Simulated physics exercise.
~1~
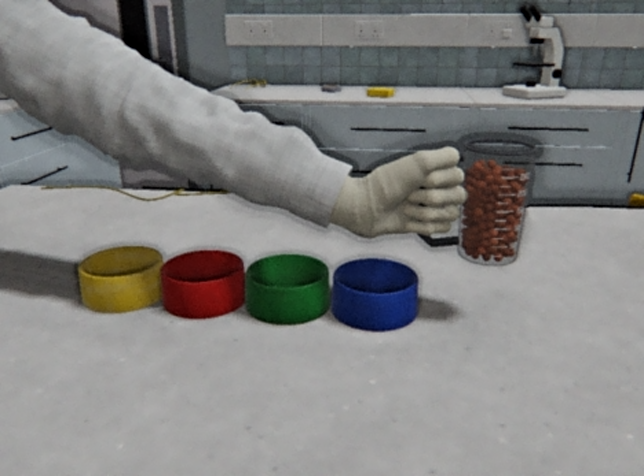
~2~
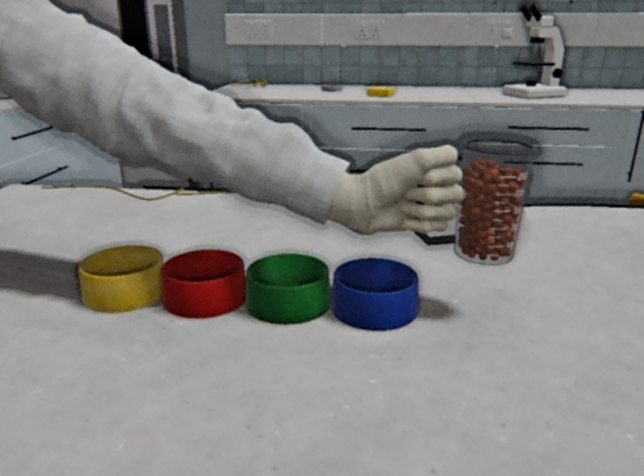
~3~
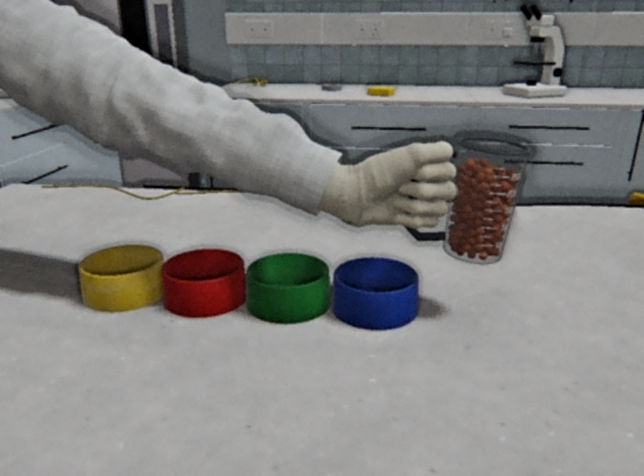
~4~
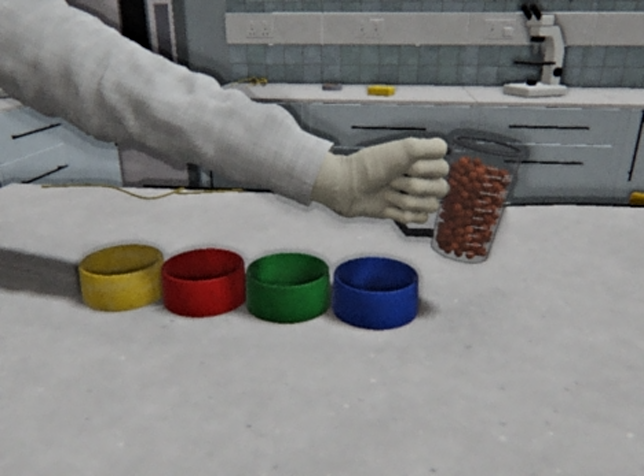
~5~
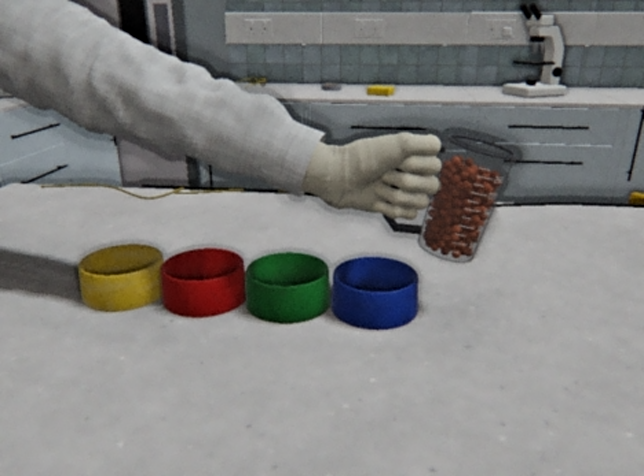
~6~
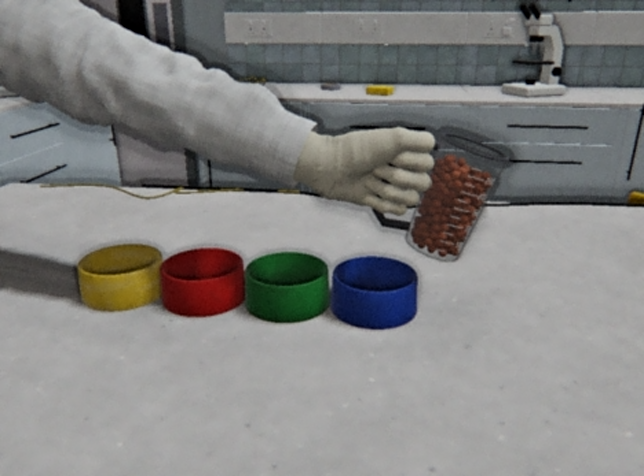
On a laboratory bench, a gloved hand moving a clear cup of reddish-brown pieces slightly left and gradually tilting it beside four coloured dishes.
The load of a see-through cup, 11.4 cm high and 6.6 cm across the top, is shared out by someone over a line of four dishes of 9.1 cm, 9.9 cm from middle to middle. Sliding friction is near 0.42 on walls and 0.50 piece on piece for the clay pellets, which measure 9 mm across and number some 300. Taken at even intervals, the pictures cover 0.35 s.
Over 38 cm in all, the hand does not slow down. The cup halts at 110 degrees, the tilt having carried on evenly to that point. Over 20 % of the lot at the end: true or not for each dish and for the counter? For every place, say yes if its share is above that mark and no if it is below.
Red: Yes, blue: No, green: Yes, yellow: No, counter: No.
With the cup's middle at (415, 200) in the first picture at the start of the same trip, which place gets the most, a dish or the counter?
Biggest portion: Red.
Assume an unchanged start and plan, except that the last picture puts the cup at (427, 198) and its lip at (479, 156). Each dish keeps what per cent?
Per cent kept: Red 100, blue 0, green 0, yellow 0.
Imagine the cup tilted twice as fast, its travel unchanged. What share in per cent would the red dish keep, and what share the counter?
Result - red dish: 0; counter: 20.
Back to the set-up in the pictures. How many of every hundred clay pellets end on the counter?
I'd put it near 5 per cent.
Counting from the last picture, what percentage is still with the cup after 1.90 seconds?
Near 55 per cent of the load.
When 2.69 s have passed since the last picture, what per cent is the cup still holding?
10 per cent.
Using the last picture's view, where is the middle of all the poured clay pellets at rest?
I'd put it at about (270, 288).
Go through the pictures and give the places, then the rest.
Cup at (493, 202), tilt 0 degrees, lip at (535, 148), moved 0.0 cm; middle of the pieces at (494, 207); blue dish at (375, 276); green dish at (287, 271); red dish at (203, 266); yellow dish at (121, 261), in the first picture.
Cup at (490, 202), tilt 1 degrees, lip at (534, 148), moved 0.3 cm; middle of the pieces at (492, 206), in the second picture.
Cup at (482, 201), tilt 5 degrees, lip at (528, 149), moved 1.1 cm; middle of the pieces at (483, 205), in the third picture.
Cup at (473, 200), tilt 9 degrees, lip at (522, 152), moved 2.1 cm; middle of the pieces at (473, 205), in the fourth picture.
Cup at (463, 200), tilt 13 degrees, lip at (514, 155), moved 3.0 cm; middle of the pieces at (463, 204), in the fifth picture.
Cup at (452, 199), tilt 17 degrees, lip at (507, 157), moved 4.0 cm; middle of the pieces at (452, 204); blue dish at (375, 274); green dish at (287, 269); red dish at (202, 264); yellow dish at (121, 259), in the sixth picture.
Then, 1.14 s after the last picture, tilt 84 degrees; cup holds 100 %.
Then, 1.90 s after the last picture, tilt 110 degrees; cup holds 55 %, blue 5 %, green 40 %.
Then, 2.69 s after the last picture, tilt 110 degrees; cup holds 10 %, red 25 %, blue 5 %, green 60 %.
In the end, red 35 %, blue 5 %, green 60 %, yellow 0 %, counter 5 %.
